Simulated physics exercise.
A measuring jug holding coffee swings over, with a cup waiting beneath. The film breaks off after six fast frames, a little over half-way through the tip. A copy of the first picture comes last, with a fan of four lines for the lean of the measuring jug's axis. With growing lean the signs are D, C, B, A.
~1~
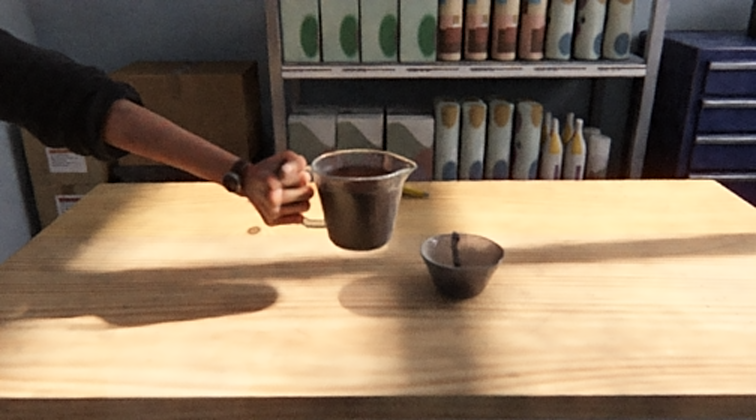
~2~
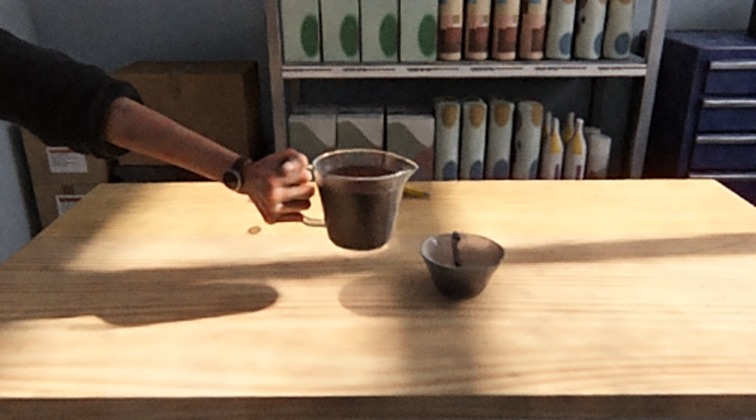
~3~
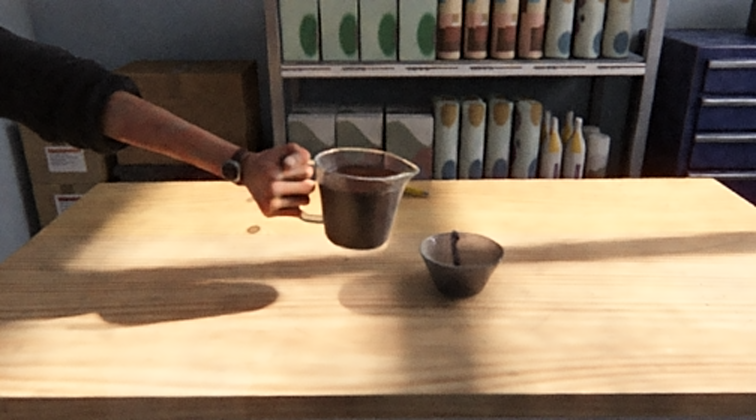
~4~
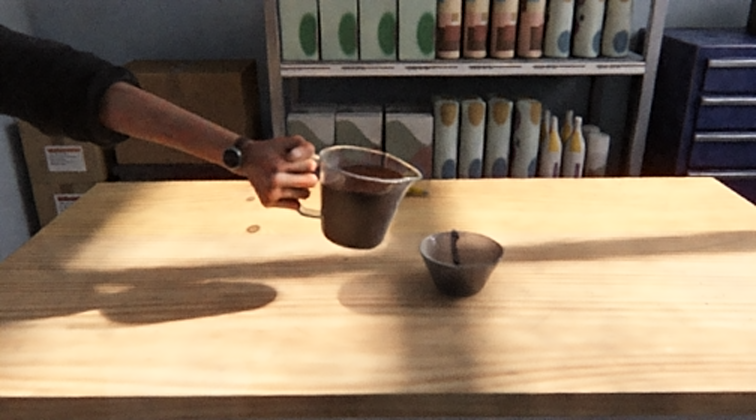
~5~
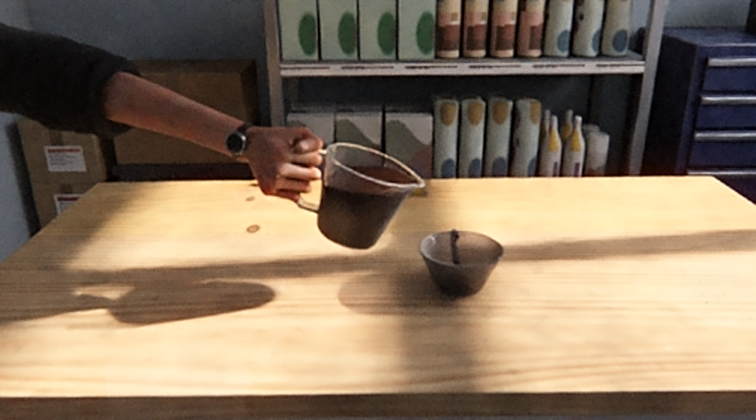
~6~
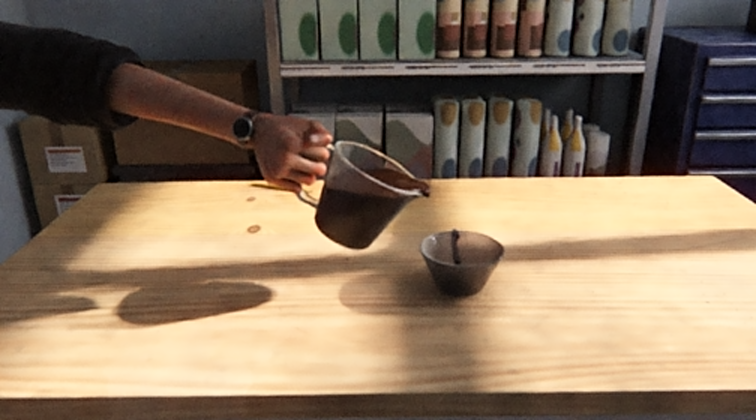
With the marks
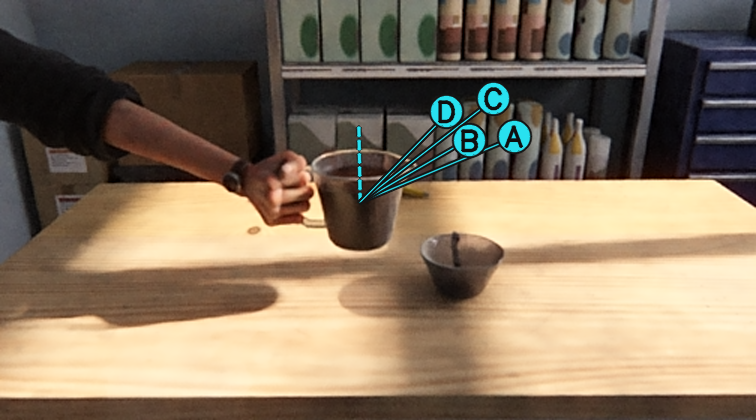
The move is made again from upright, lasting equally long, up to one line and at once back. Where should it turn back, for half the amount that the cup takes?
Use mark D.
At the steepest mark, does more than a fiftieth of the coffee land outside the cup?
Yes, it does.
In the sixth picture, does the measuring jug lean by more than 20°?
Yes.
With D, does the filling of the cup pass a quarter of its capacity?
Yes, it does.
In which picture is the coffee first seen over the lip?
In picture 6.
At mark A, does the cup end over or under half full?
Over half.
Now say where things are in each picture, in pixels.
Upright, lip at (415, 166); rim of the cup round (462, 250); nothing has left yet.
Upright, lip at (416, 167); nothing has left yet.
Tipped about 6°, lip at (418, 170); nothing has left yet.
Tipped about 12°, lip at (421, 176); nothing has left yet.
Tipped about 20°, lip at (423, 184); nothing has left yet.
Tipped about 29°, lip at (425, 193); coffee is over the lip, down to (425, 193).
On the marked copy, A at (499, 143); B at (453, 147); C at (480, 109); D at (435, 125).
For mark A, the cup ends with about 73 % of what it can hold; 28 % of the coffee is spilt.
For mark B, the cup ends with about 73 % of what it can hold; 15 % of the coffee is spilt.
For mark C, the cup ends with about 65 % of what it can hold; 7 % of the coffee is spilt.
For mark D, the cup ends with about 50 % of what it can hold; 3 % of the coffee is spilt.
